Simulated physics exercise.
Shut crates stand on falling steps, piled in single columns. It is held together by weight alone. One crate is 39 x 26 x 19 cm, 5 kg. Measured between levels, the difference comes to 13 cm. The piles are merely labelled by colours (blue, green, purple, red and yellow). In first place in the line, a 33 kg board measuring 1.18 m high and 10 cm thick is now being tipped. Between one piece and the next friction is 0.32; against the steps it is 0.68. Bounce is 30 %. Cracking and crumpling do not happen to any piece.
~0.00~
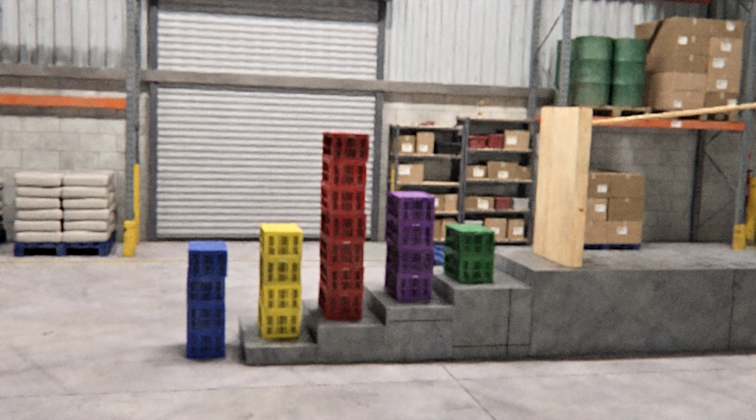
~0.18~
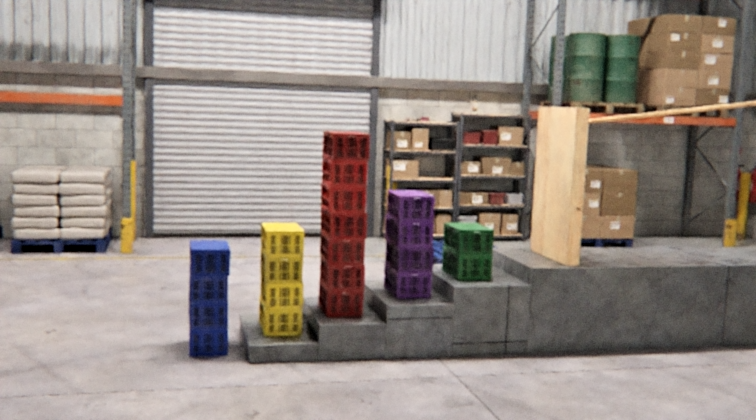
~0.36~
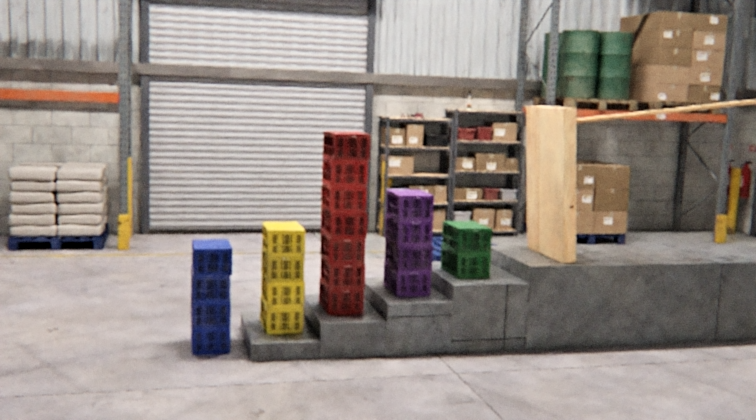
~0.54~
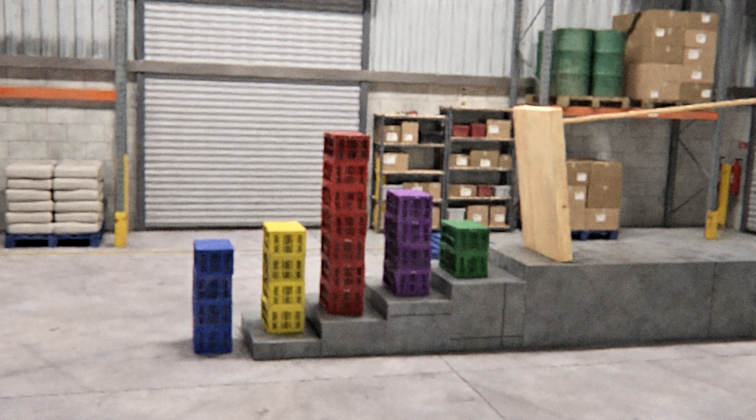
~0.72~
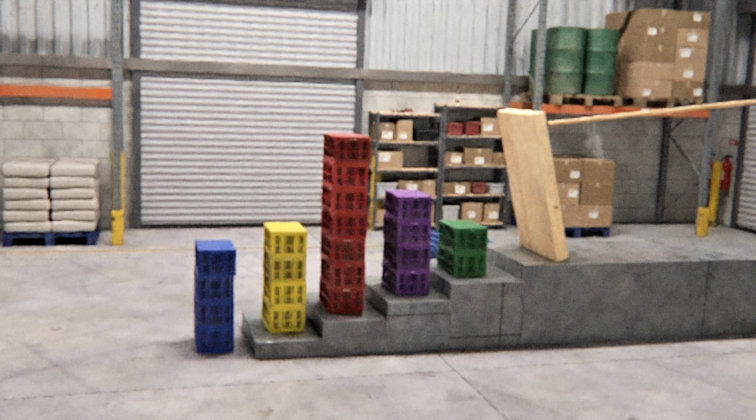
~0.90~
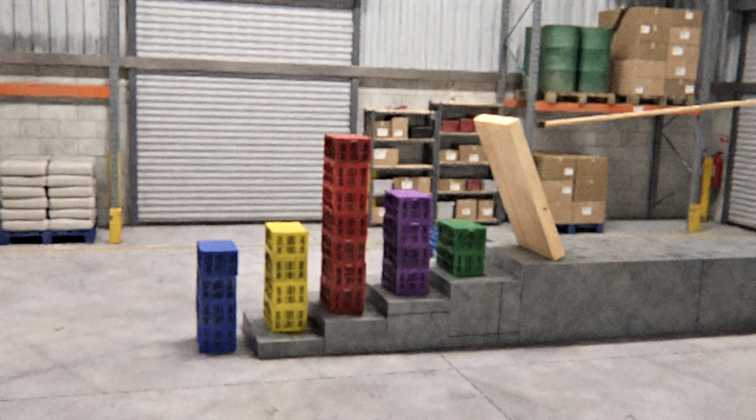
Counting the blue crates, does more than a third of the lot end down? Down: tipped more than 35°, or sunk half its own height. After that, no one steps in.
No, fewer than a third do.
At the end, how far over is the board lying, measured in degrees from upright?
Around 65 degrees, give or take.
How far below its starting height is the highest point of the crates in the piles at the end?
Lower by close to 0 cm.
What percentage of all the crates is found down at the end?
Close to 0 per cent of them.
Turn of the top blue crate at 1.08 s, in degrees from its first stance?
Rotation: Approx. 0°.
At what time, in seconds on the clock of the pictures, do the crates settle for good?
Close to 1.5 s.
After 0.98 s, board 31° from upright; none of the 4 blue crates down (0 of 21 in all colours); top blue crate unmoved.
After 1.08 s, board 42° from upright; none of the 4 blue crates down (0 of 21 in all colours); top blue crate unmoved.
After 1.20 s, board 61° from upright; none of the 4 blue crates down (0 of 21 in all colours); top blue crate unmoved.
In the end (1.8 s), board 64° from upright; none of the 4 blue crates down (0 of 21 in all colours); top blue crate unmoved; top purple crate 26 mm from its place. That is 0 per cent. From the last view, middles, top blue crate near (217, 258), top purple crate near (404, 205).
